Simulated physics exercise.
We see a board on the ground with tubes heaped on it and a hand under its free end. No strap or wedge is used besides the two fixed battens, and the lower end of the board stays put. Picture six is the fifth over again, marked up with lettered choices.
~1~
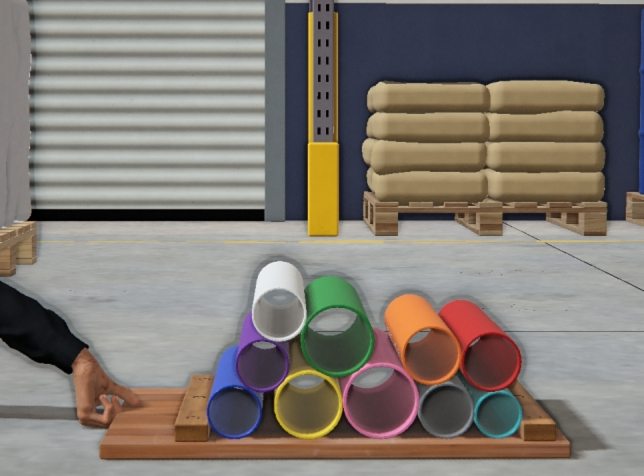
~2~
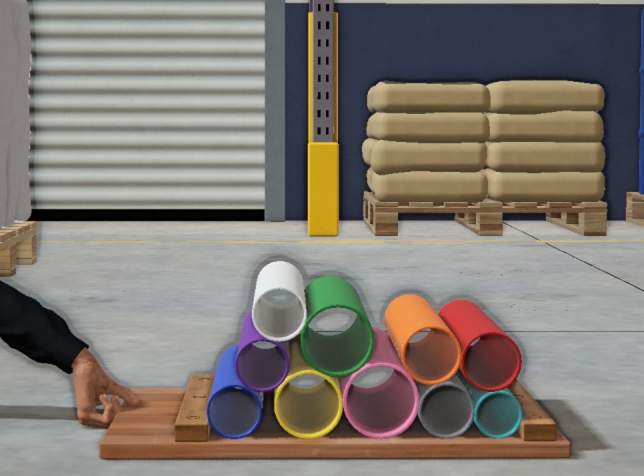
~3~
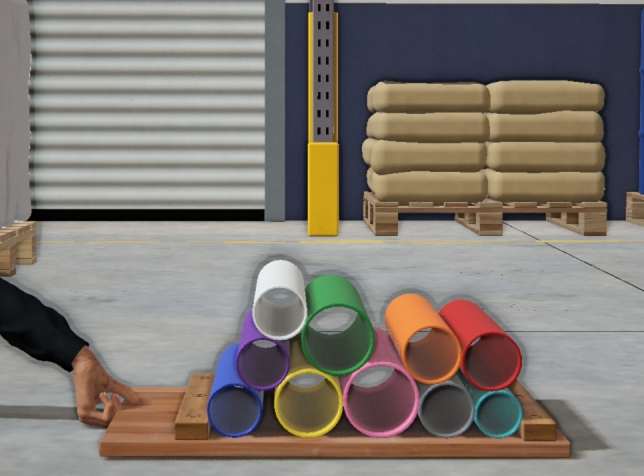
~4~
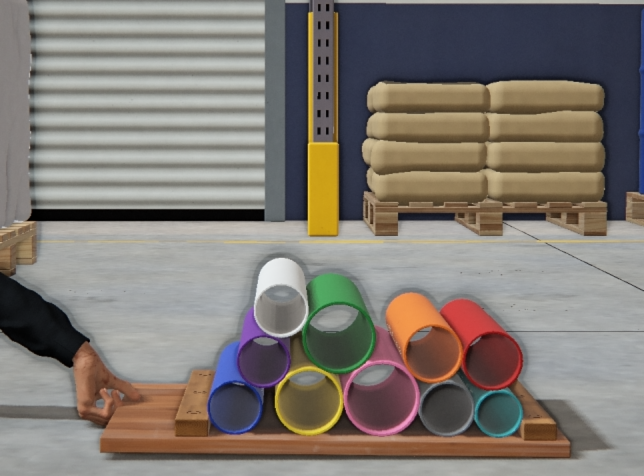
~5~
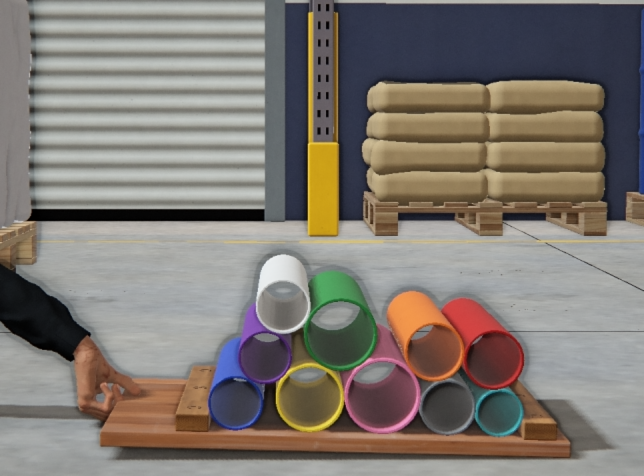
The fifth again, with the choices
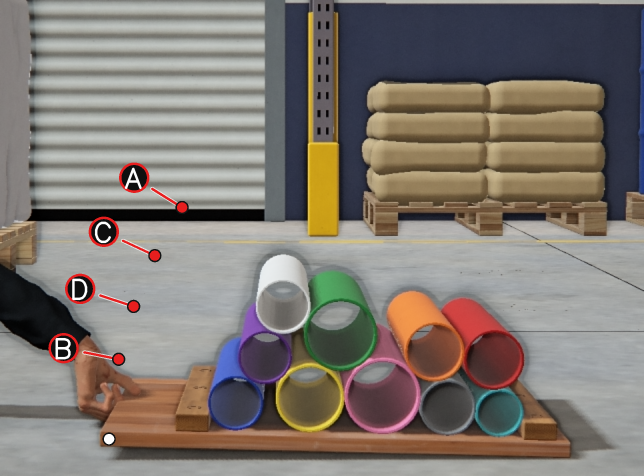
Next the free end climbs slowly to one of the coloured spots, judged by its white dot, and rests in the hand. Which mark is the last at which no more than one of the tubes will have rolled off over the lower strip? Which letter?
Mark B is as high as it can go.
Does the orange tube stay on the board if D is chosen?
No.
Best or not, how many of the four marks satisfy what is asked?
The number is one.
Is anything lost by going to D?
At D: Yes.
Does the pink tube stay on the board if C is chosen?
Yes, with C.
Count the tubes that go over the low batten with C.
At C the number is two.
On the marked copy, A at (182, 208); B at (119, 359); C at (155, 256); D at (133, 307); the white dot at (109, 439).
Following B. Soon after the start, board at 11°.
Later, board at 12°.
In the end, board at 12°, one over the low batten (red).
As for the rest, A four over the low batten (orange, green, red, white); C two over the low batten (orange, red); D two over the low batten (orange, red).
